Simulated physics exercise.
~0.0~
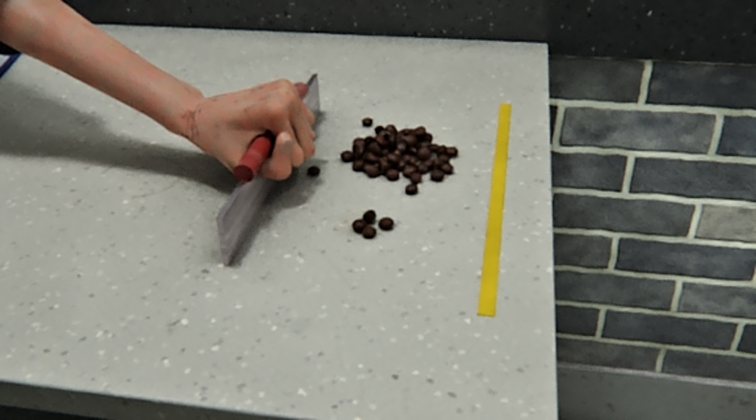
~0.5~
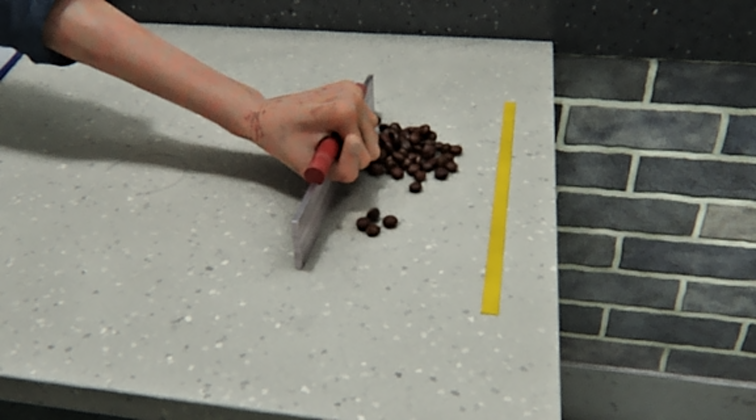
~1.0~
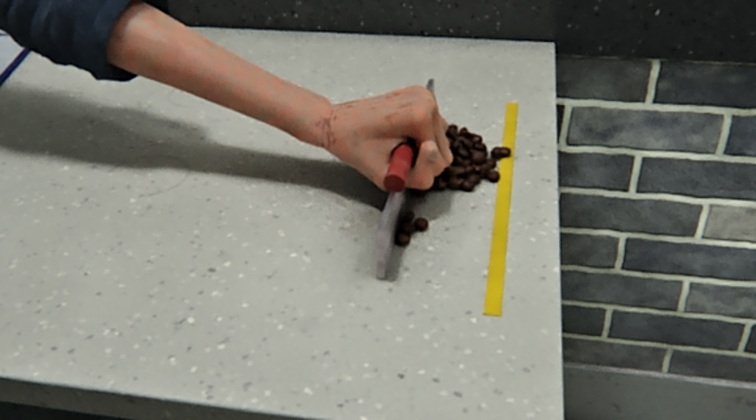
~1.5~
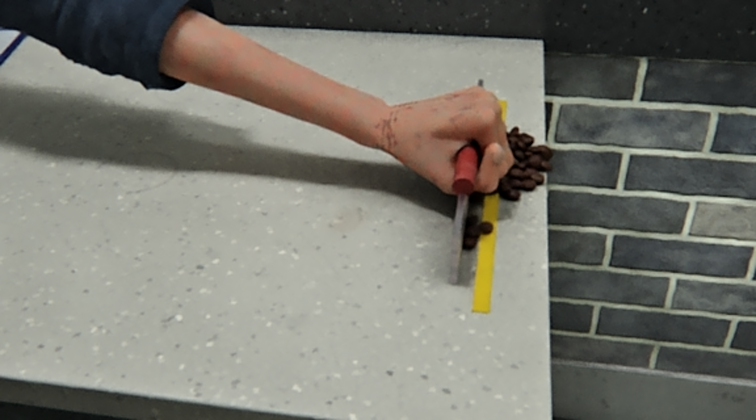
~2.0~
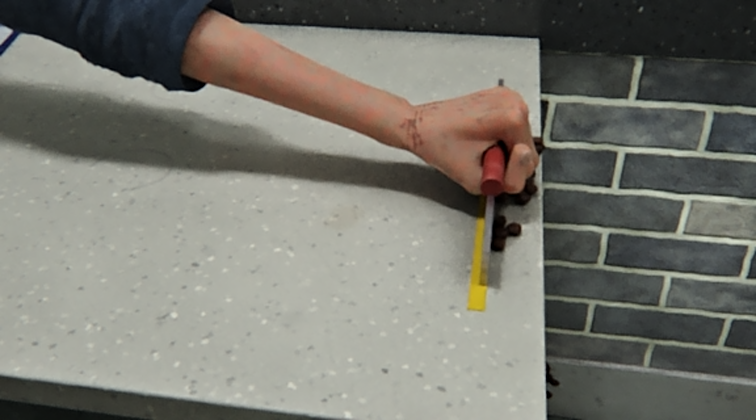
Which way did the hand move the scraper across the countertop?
The hand moved the scraper to the right, toward the yellow tape.
